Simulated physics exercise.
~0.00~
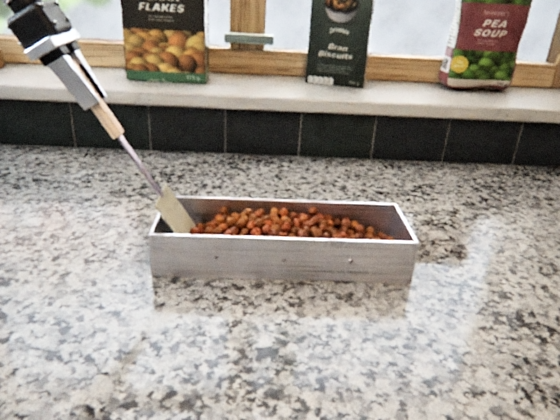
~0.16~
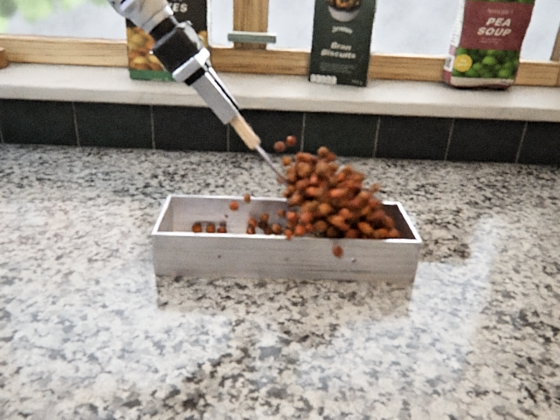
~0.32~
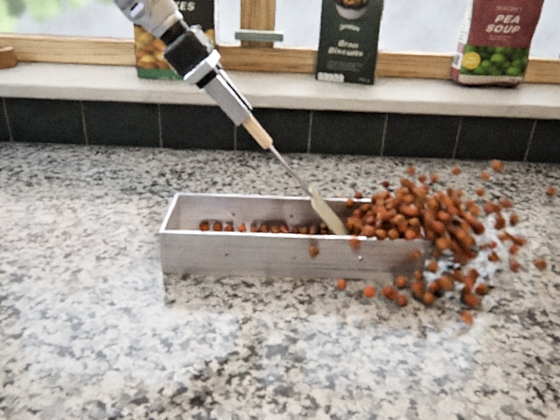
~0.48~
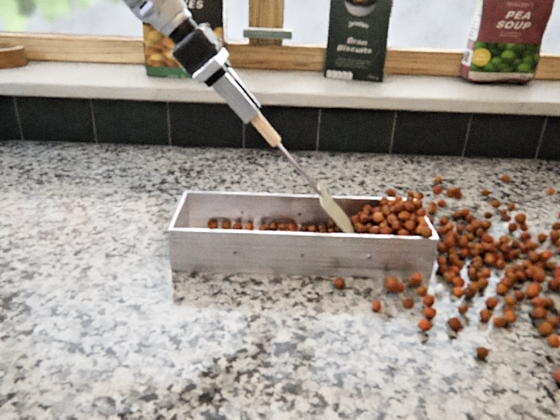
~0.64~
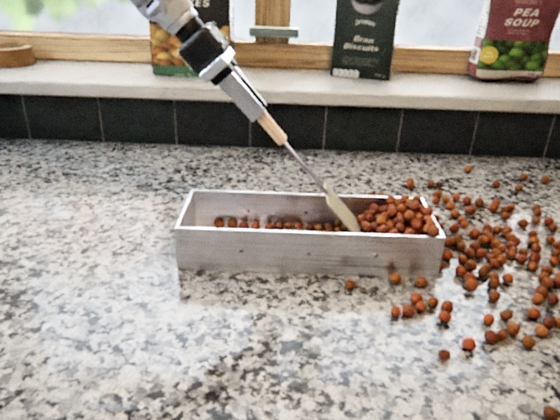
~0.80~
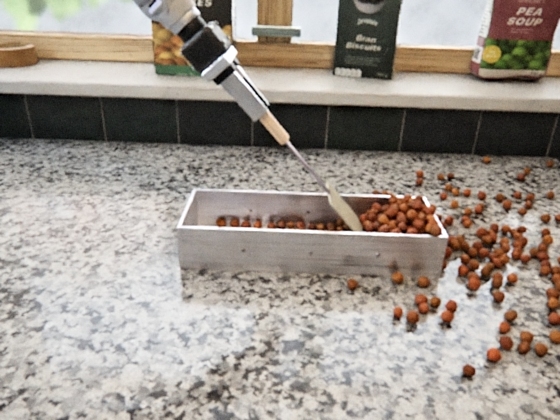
At the start, a robot arm holds a flat paddle at the left end of a long, pale tray filled with reddish-brown hazelnuts, set on a speckled countertop before a window ledge lined with food packages. The arm sweeps the paddle to the right through the tray, piling the nuts into a tall heap. The heap surges over the right end, and many nuts fly out and scatter across the counter. The paddle stops right of the middle, leaning in the tray, while the spilled nuts spread out. Finally, a mound remains at the tray's right end, with a thin row behind the paddle and many nuts strewn across the countertop.
